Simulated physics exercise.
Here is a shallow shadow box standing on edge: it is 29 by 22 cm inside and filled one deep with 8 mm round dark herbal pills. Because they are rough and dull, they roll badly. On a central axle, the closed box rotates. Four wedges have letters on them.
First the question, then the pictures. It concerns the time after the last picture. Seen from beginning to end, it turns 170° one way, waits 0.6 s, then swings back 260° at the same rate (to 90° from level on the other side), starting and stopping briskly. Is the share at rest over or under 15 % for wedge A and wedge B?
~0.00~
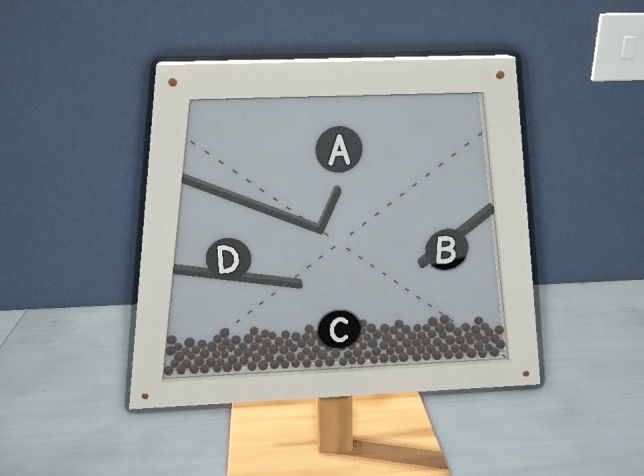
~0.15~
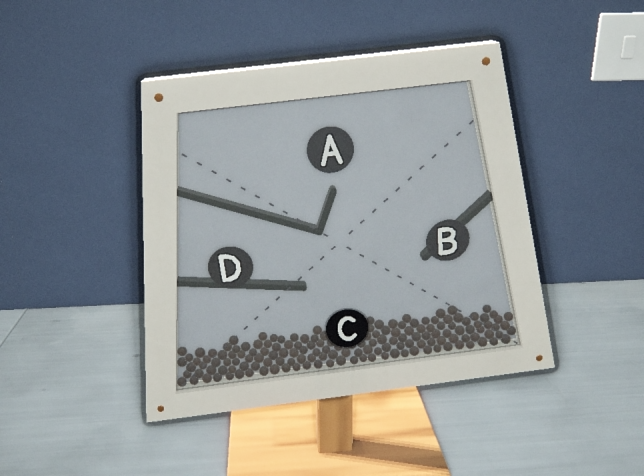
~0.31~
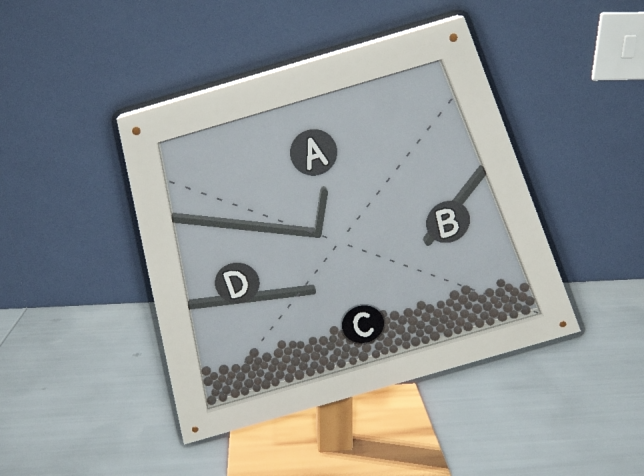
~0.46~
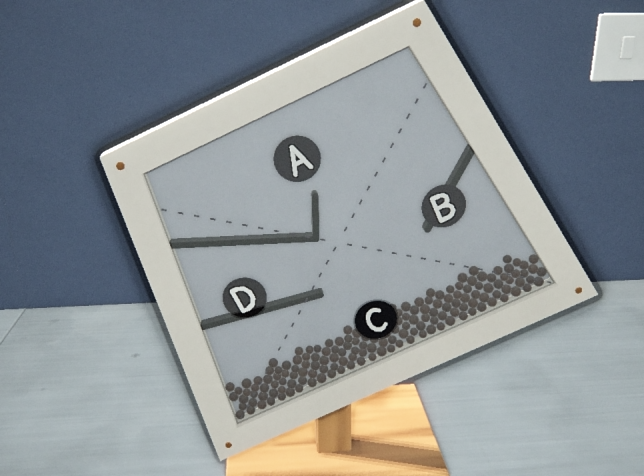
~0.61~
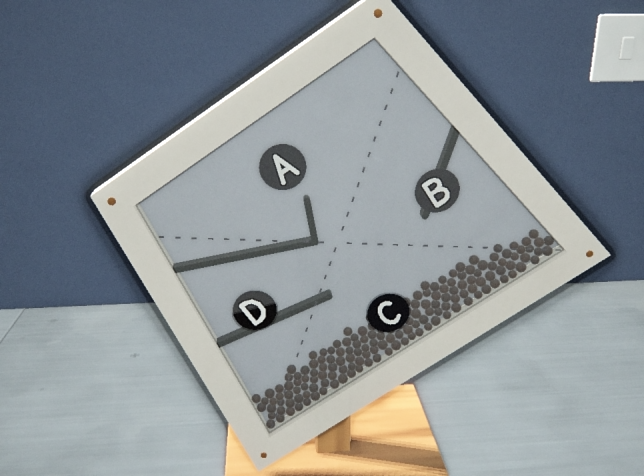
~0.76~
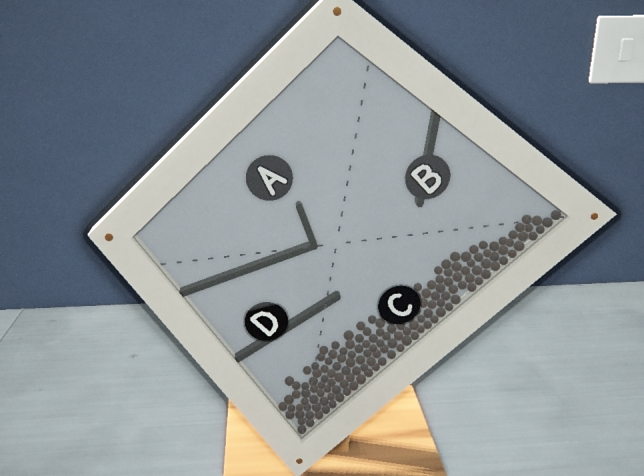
Wedge A under, wedge B over 15 %.
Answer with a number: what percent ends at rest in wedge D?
Share at rest: Approx. 0 %.
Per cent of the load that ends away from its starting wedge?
Close to 65 in a hundred.
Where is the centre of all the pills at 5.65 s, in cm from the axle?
The middle sits around 4 cm left and 10 cm below.
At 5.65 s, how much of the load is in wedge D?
I'd put it around 60 in a hundred.
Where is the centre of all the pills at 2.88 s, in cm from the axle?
Roughly 9 centimetres to the right and 3 centimetres above.
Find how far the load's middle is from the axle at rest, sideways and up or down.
About 5 cm left and 9 cm below.
By 2.88 s, it stands 170° anticlockwise; the pills' middle is 9 cm right of and 3 cm above the centre; A 5 %, C 45 %, D 55 %.
By 5.65 s, it stands 40° anticlockwise; the pills' middle is 4 cm left of and 10 cm below the centre; C 35 %, D 60 %.
By 7.82 s, it stands 90° clockwise; the pills' middle is 6 cm left of and 7 cm below the centre; A 5 %, B 45 %, C 50 %.
At rest by 8.9 s, it stands 90° clockwise; A 0 %, B 60 %, C 40 %, D 0 %.
